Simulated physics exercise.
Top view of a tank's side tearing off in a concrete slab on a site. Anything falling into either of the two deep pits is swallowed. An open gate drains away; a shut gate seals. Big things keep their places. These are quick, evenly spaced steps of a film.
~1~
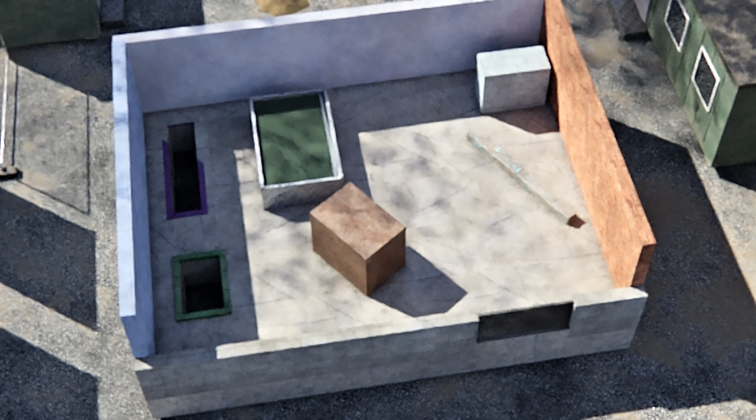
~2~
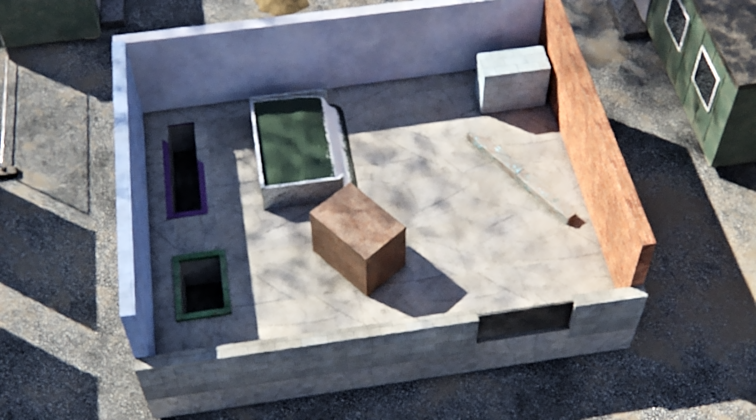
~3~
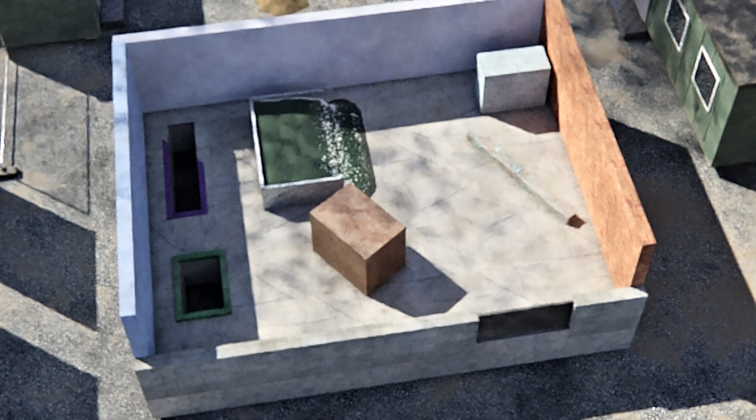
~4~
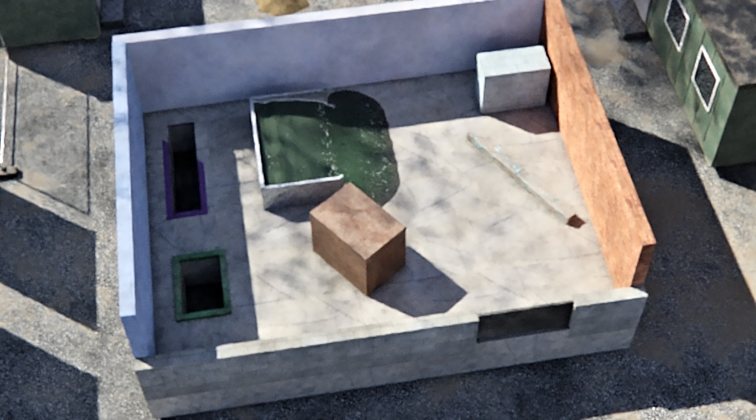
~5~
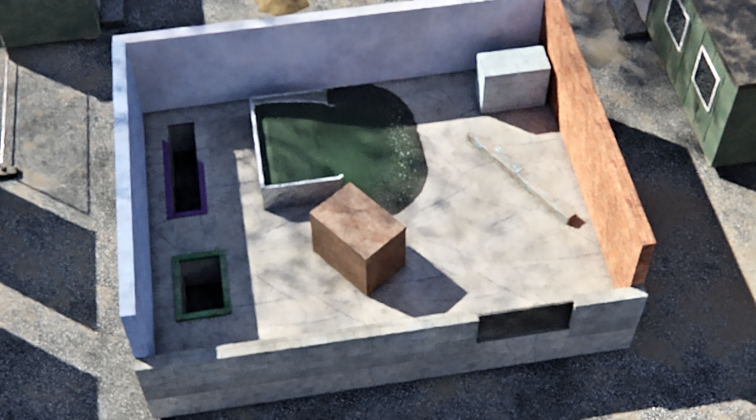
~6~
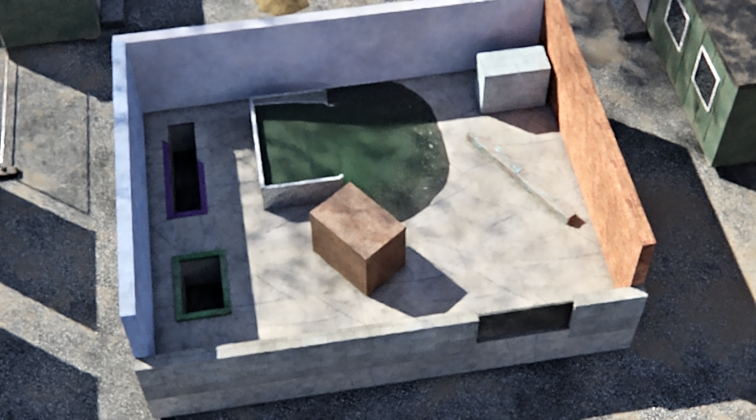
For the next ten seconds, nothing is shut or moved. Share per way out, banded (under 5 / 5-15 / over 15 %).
The gate will drain shy of five per cent; the green pit will drain shy of five per cent; the purple pit will drain shy of five per cent.
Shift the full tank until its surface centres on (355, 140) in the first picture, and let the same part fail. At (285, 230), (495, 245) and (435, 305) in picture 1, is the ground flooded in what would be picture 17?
Well, first one stays dry, second one got wet, third one stays dry.
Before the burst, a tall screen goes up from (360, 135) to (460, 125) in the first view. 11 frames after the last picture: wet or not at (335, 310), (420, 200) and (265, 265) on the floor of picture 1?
Taken in turn, the three points are unsoaked, soaked and unsoaked.
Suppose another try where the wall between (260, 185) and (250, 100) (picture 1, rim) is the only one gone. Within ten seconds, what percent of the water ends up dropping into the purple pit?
Near 85 per cent for purple.
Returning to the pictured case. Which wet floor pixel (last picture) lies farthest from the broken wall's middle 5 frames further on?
I reckon the front has reached (534, 114) by then.
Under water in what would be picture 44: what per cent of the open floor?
About 60 %.
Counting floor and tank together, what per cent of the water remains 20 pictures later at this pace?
Some 100 per cent.
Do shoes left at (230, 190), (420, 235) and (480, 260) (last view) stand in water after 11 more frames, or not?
The readings in sequence are waterless, watered, watered.
A moment on, water covers 30 % of the floor; the gate 0 %, the green pit 0 %, the purple pit 0 %.
Next, water covers 40 % of the floor; the gate 0 %, the green pit 0 %, the purple pit 0 %.
Then, water covers 50 % of the floor; the gate 0 %, the green pit 0 %, the purple pit 0 %.
Later, water covers 60 % of the floor; the gate 0 %, the green pit 0 %, the purple pit 0 %.
In the end, water covers 75 % of the floor; the gate 0 %, the green pit 0 %, the purple pit 1 %.
